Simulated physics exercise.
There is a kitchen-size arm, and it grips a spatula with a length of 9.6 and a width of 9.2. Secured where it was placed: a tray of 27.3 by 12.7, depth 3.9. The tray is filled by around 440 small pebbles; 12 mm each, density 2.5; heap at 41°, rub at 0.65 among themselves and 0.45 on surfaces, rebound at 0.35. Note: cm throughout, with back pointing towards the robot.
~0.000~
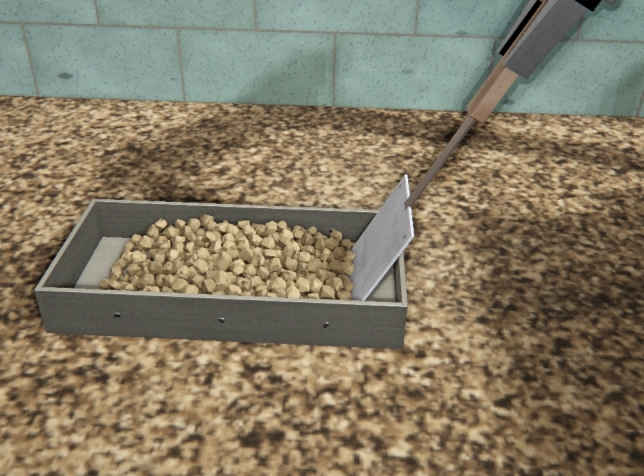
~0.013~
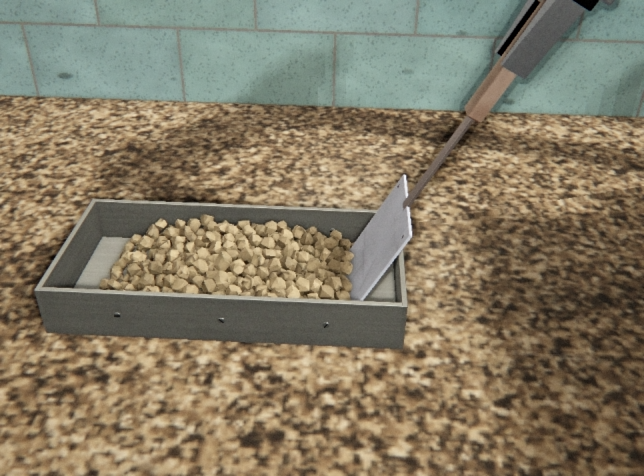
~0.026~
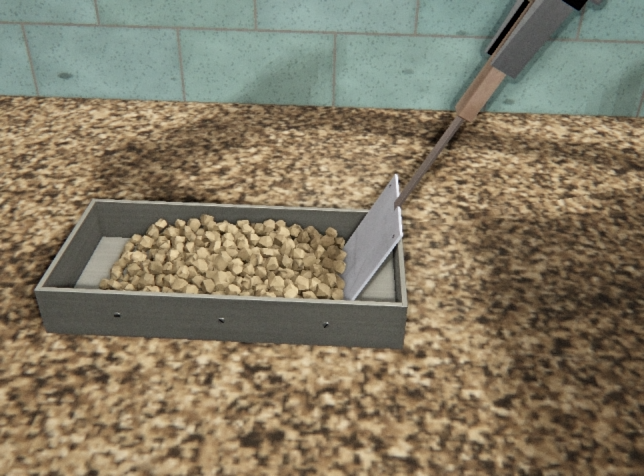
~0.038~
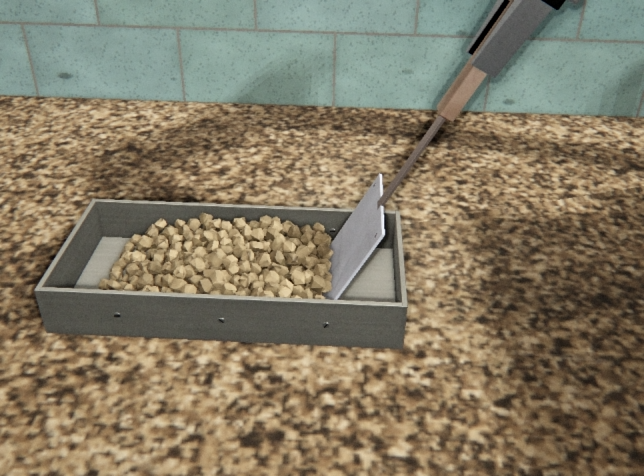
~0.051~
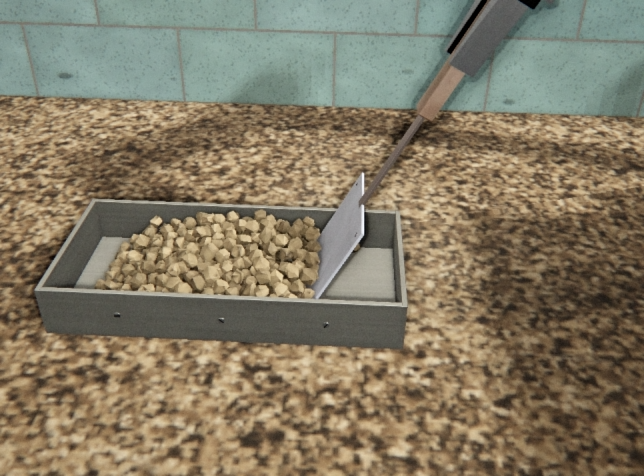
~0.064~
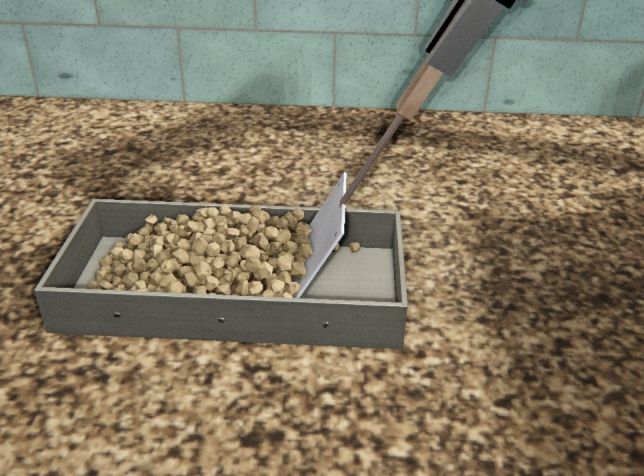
A robot arm reaches in from the upper right over a speckled brown countertop backed by teal tiles, seen from slightly above by a still camera. Its tilted, flat grey blade stands at the right end of a long grey tray of small tan pebbles. The blade, at first nearly still, slides left, bunching the pebbles higher and baring the tray floor behind it, where one stray pebble appears.
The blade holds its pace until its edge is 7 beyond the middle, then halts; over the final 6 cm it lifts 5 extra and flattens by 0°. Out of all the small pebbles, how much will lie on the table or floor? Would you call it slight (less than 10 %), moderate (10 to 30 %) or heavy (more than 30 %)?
I would call it heavy.
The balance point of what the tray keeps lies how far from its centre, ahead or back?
Roughly 7.5 centimetres ahead.
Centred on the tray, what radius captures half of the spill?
It's around 38 cm.
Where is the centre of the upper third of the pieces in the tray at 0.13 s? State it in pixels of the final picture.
I'd put it somewhere near (183, 232).
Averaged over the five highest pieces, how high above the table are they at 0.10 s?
Height: Some 8 cm.
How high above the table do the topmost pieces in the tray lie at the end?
Top of the heap: Roughly 5.0 cm above the table top.
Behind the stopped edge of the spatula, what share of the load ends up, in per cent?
Share estimate: Near 20 %.
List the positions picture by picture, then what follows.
The first picture shows spatula top edge at (409, 203), sloping 62°; upper third of the load around (234, 263), from x 100 to 355, top at y 220; 436 in the tray.
The second picture shows spatula top edge at (408, 203), sloping 62°; upper third of the load around (234, 263), from x 100 to 355, top at y 220.
The third picture shows spatula top edge at (399, 203), sloping 62°; upper third of the load around (235, 261), from x 100 to 355, top at y 220.
The fourth picture shows spatula top edge at (382, 202), sloping 62°; upper third of the load around (240, 260), from x 100 to 355, top at y 220.
The fifth picture shows spatula top edge at (363, 201), sloping 62°; upper third of the load around (238, 254), from x 100 to 355, top at y 215.
The sixth picture shows spatula top edge at (344, 201), sloping 62°; upper third of the load around (236, 248), from x 95 to 355, top at y 210; 436 in the tray.
After 0.10 s, sloping 62°, highest piece 8 above the table; 436 in the tray.
After 0.13 s, sloping 62°, highest piece 9 above the table; 435 in the tray, 1 on the blade or in flight.
After 0.34 s, sloping 62°, highest piece 11 above the table; 234 in the tray, 113 on the table or floor, 89 on the blade or in flight.
After 1.39 s, sloping 62°, highest piece 5 above the table; 234 in the tray, 202 on the table or floor.
At rest, 234 in the tray, 202 on the table or floor. That is 46 % on the table or floor.
